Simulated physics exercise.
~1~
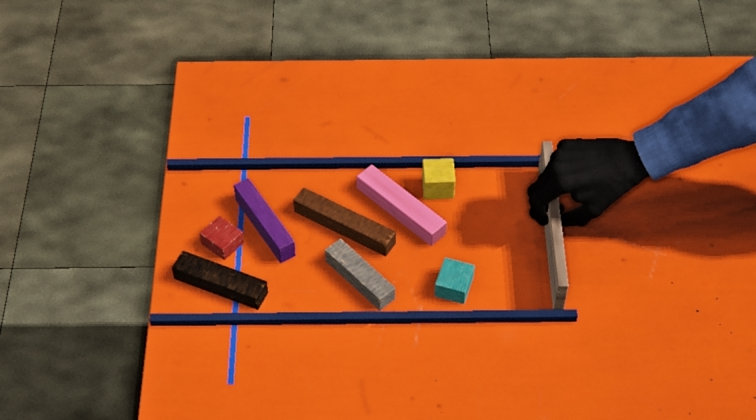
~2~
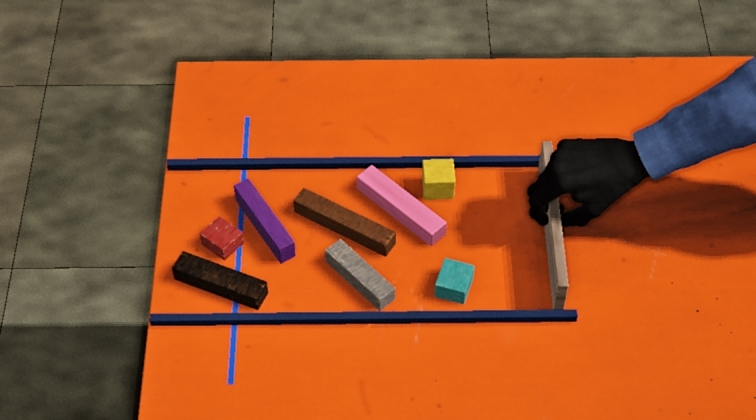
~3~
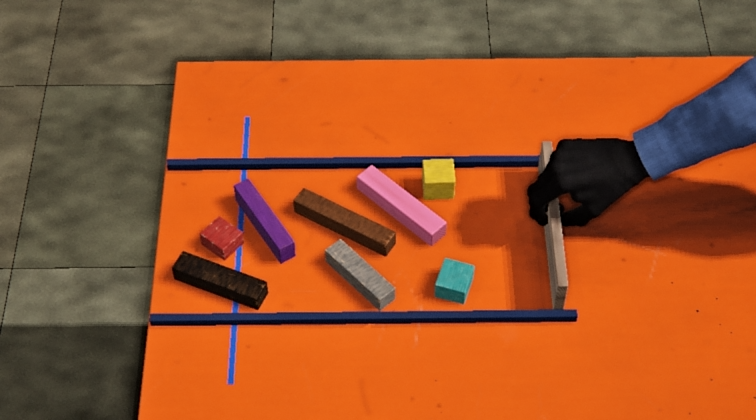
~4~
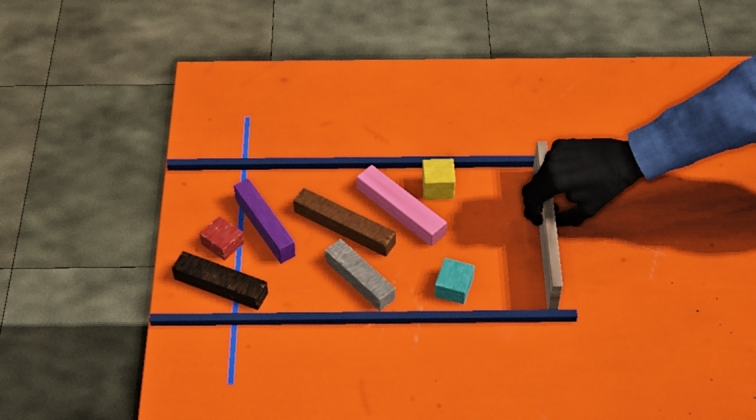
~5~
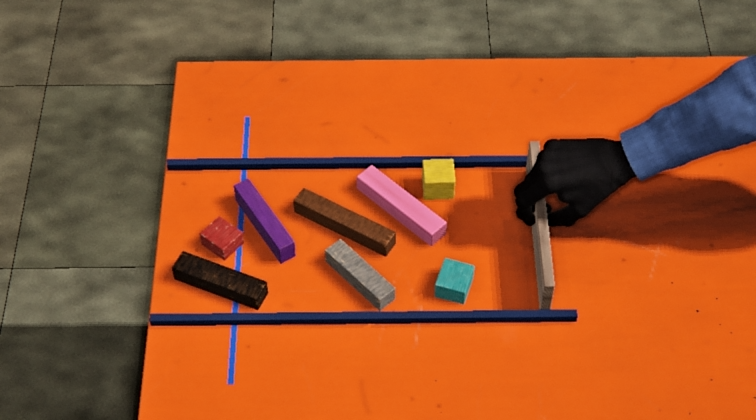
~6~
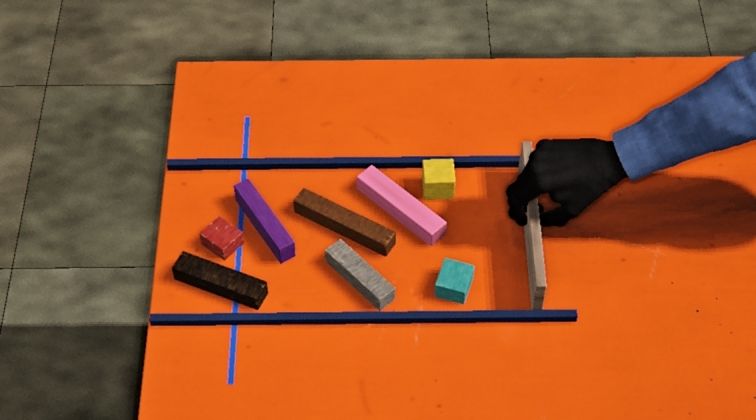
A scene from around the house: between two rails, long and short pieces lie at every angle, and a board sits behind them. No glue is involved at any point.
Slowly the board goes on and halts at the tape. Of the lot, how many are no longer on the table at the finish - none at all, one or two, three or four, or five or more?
By the finish, one or two are off it.
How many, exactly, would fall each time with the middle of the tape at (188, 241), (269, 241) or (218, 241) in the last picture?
The counts: 6, 0 and 3.
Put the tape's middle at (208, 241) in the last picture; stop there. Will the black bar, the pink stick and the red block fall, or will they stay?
Starting with the black bar, it ends up falling, then the pink stick keeps its place, then the red block ends up falling.
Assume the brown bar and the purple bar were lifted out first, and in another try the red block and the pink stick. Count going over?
Count of fallen: 1 / 1.
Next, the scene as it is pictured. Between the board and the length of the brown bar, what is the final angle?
It works out to near 30°.
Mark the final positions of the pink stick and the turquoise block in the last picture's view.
In the last picture the pink stick sits at (205, 203) while the turquoise block sits at (220, 290).
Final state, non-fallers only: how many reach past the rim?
Answer: 1.
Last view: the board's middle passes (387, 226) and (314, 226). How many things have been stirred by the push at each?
At the first spot the count is 5, and at the second it is 8.
Early on, none off yet; red block at rest near (222, 238); black bar at rest near (220, 280); purple bar at rest near (264, 221).
Finally, the number that fall off is one or two; lost, black bar and red block.
